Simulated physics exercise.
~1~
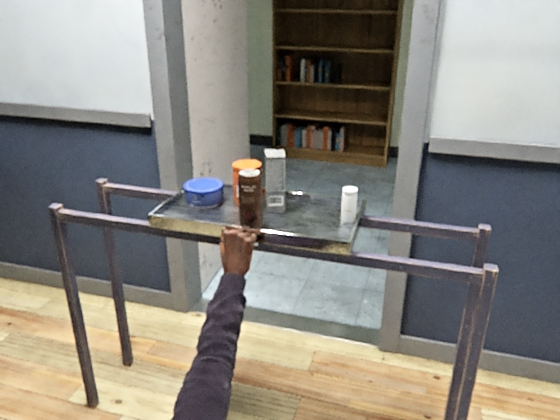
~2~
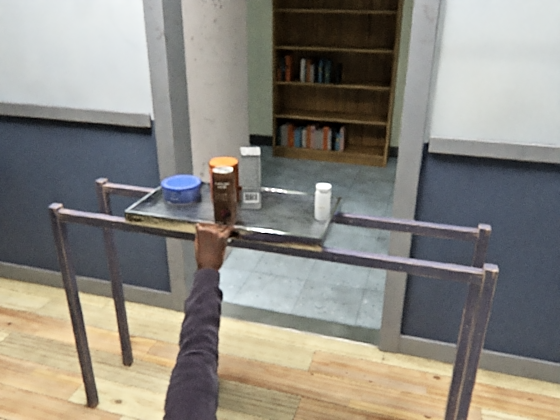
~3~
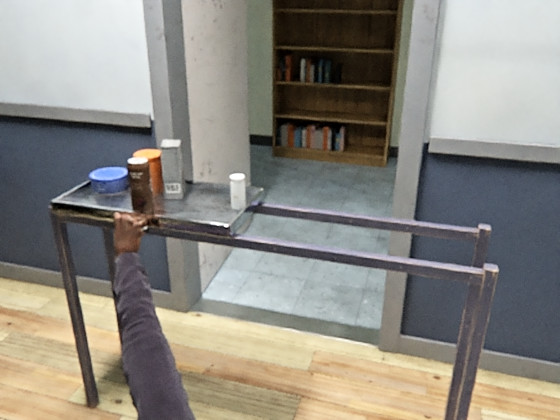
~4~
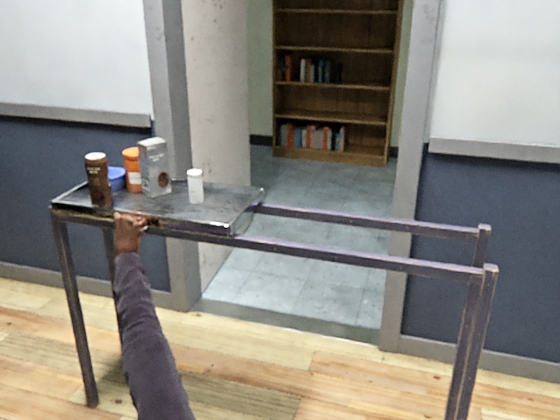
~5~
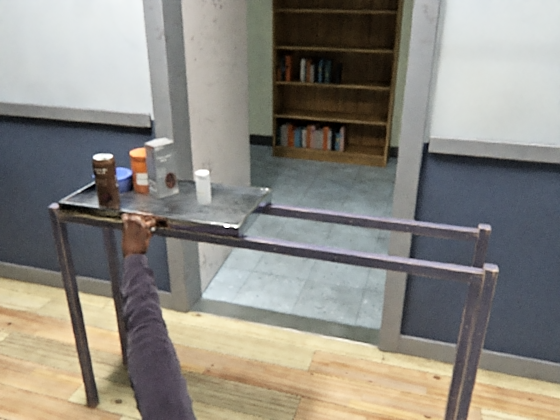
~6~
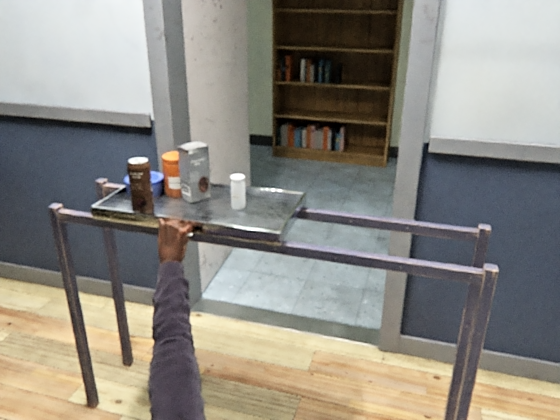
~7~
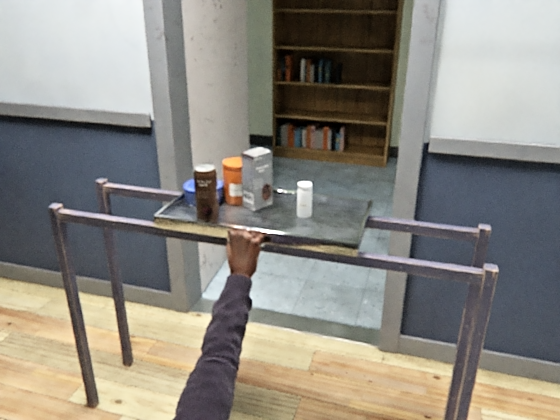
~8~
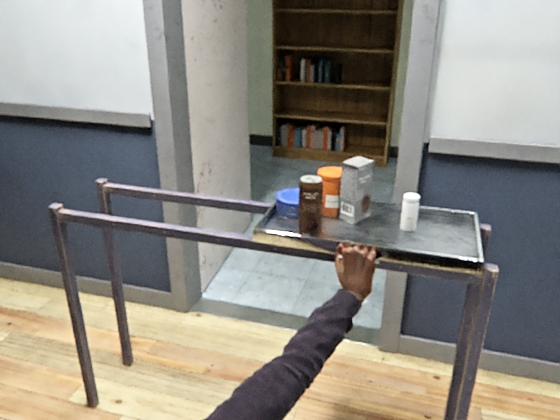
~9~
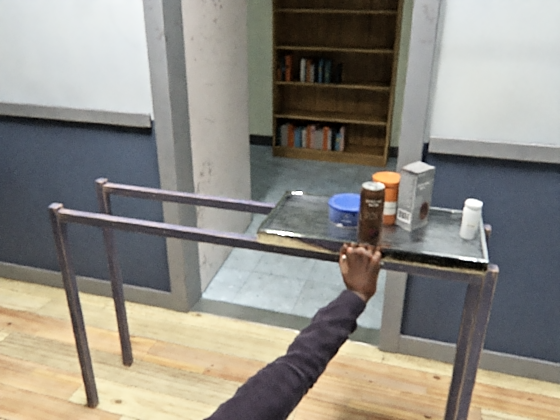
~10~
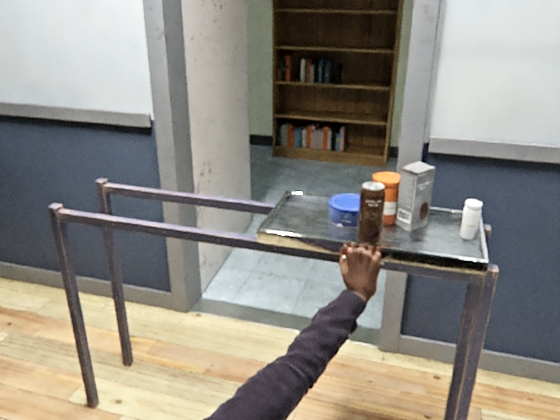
Room with a bookshelf beyond a doorway, a hand sliding a tray of five upright containers left, then right, where it rests.
